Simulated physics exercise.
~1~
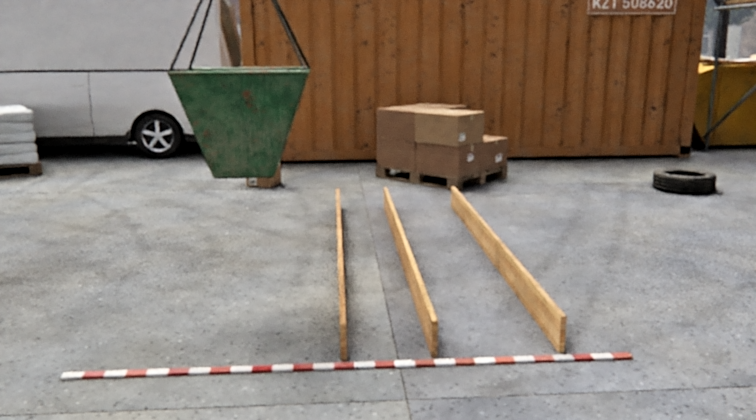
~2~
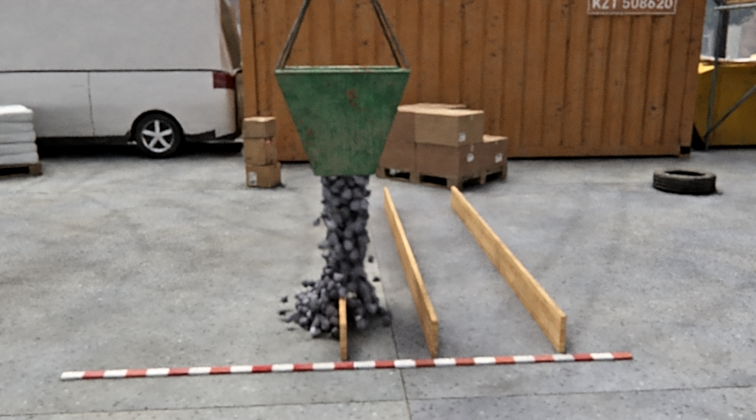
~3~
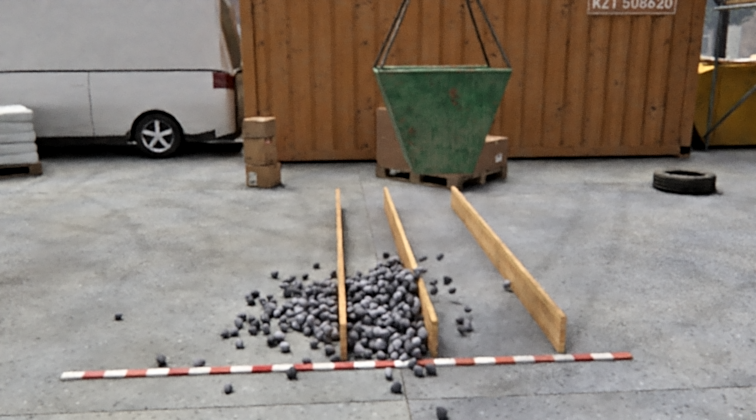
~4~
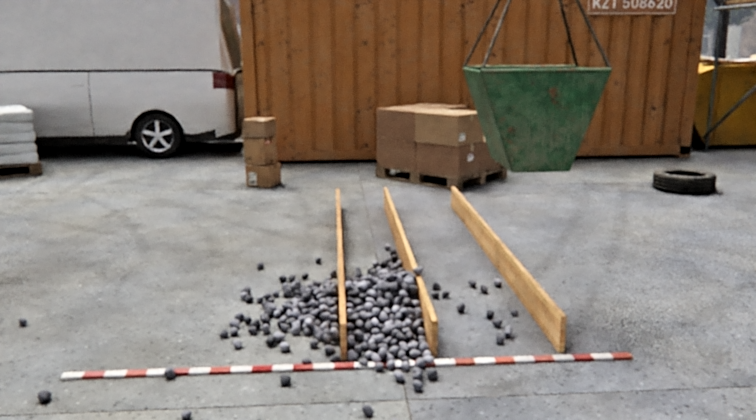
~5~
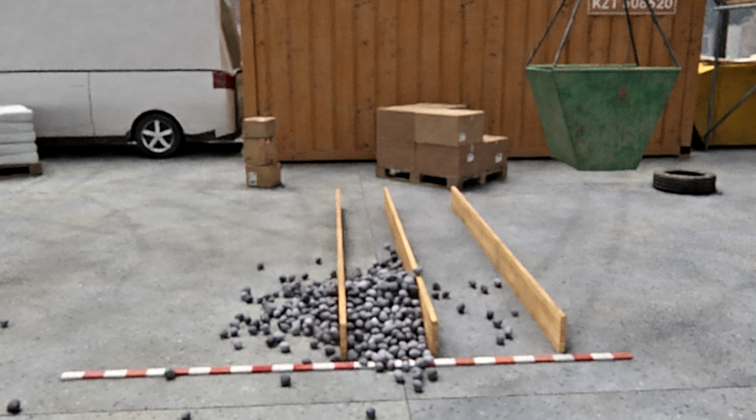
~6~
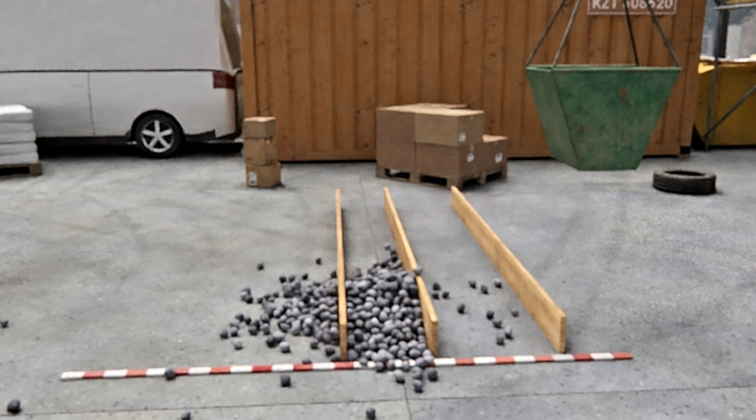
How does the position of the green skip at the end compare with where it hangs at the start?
At the start the skip hangs left of centre, in front of the gap between the van and the large stack of boxes. By the end it hangs well over to the right, in front of the right part of the brown container and near the tyre.
In a paved yard seen from the front and slightly above, a green skip hangs at the left over three upright wooden boards and a red and white striped staff. Behind stand a white van, cardboard boxes and a brown container, with a black tyre at the right. The skip moves right and pours grey stones around the left board. Emptied, it travels on while the stones spread, a few rolling past the staff. It stops at the right, leaving most stones heaped in the left bay, many outside to its left and a few in the right bay.
